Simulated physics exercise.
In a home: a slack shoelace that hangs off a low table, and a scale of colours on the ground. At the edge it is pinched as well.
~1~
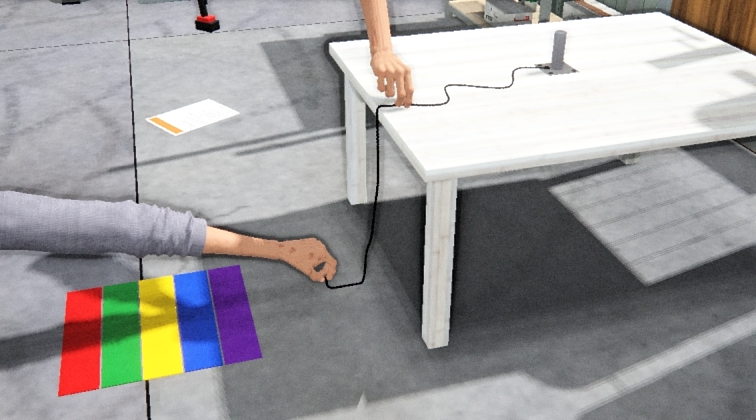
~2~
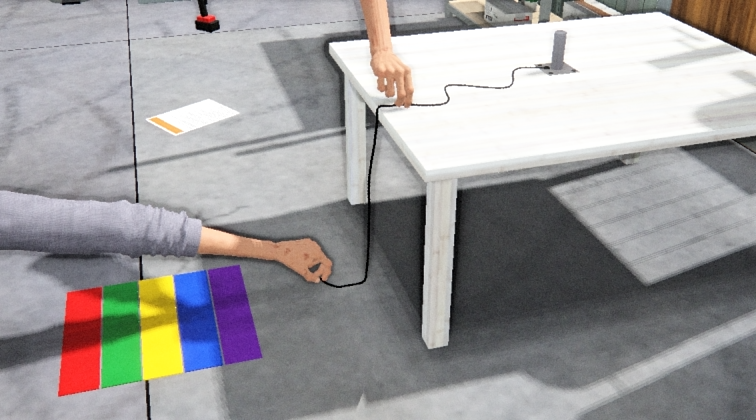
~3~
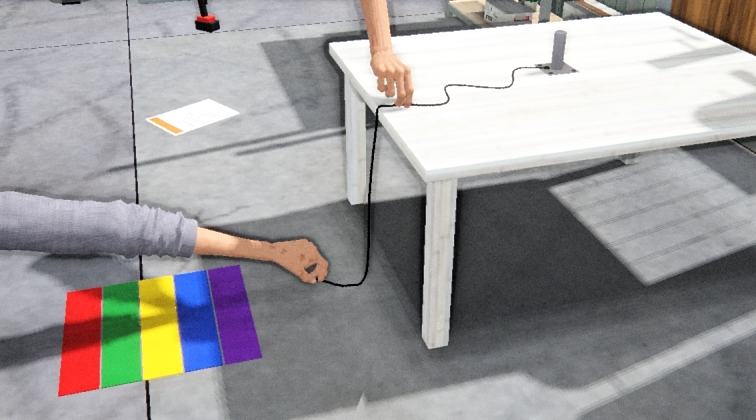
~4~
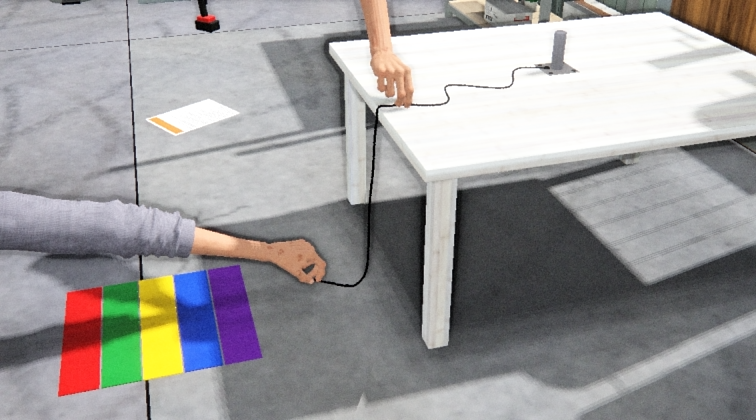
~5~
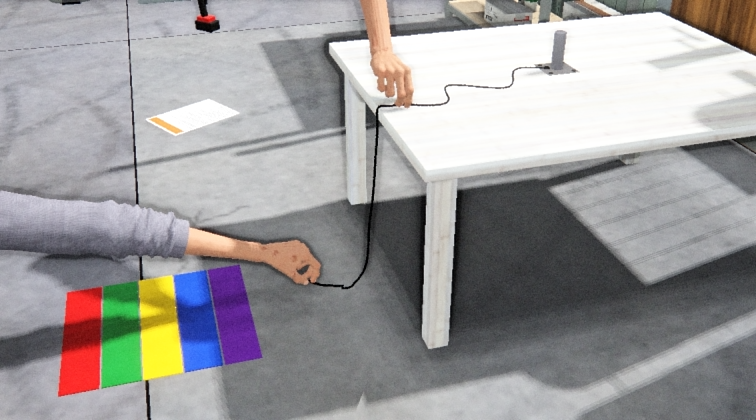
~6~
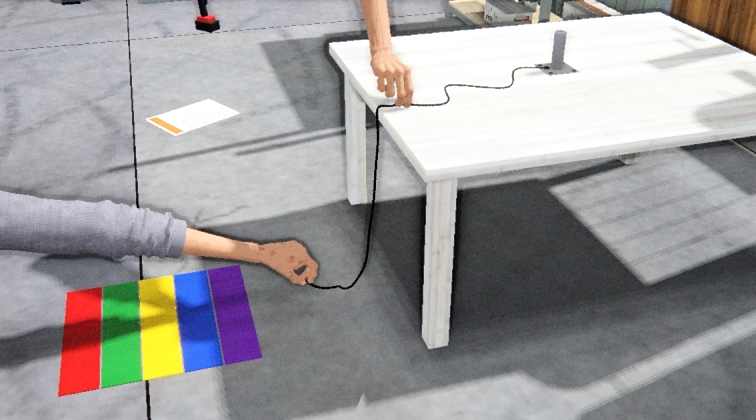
Beside a white table, a hand slowly draws a black cord's end slightly to the left.
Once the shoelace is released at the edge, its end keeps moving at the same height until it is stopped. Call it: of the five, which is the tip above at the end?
The green strip.
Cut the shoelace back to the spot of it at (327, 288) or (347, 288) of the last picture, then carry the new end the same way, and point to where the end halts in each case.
In order, about (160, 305) and about (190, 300).
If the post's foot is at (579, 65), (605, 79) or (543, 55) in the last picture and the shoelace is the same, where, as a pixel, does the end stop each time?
In pixels, the answers are (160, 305), (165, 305) and (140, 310).
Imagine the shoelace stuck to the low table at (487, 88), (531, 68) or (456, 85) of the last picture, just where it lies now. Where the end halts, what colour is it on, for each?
Yellow; green; yellow.
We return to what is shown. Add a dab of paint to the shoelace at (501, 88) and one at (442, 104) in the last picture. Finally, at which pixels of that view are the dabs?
To (467, 83) for the first and to (374, 103) for the second.
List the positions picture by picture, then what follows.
In the first frame, end (325, 278); purple (240, 342); blue (201, 349); yellow (162, 356); green (121, 364); red (80, 371).
In the second frame, end (320, 278); shoelace through (515, 70) (481, 87) (443, 104) (376, 128) (369, 202) (367, 272).
In the third frame, end (317, 279).
In the fourth frame, end (314, 279); shoelace through (515, 70) (481, 87) (443, 104) (376, 128) (370, 202) (365, 272).
In the fifth frame, end (309, 280).
In the sixth frame, end (307, 281); shoelace through (515, 70) (481, 87) (443, 104) (378, 128) (374, 201) (361, 272).
Early on, end near (205, 298); over blue.
Midway, end near (152, 307); over yellow.
At the end of the slack, end near (121, 312); over green. The end stops over the green strip.
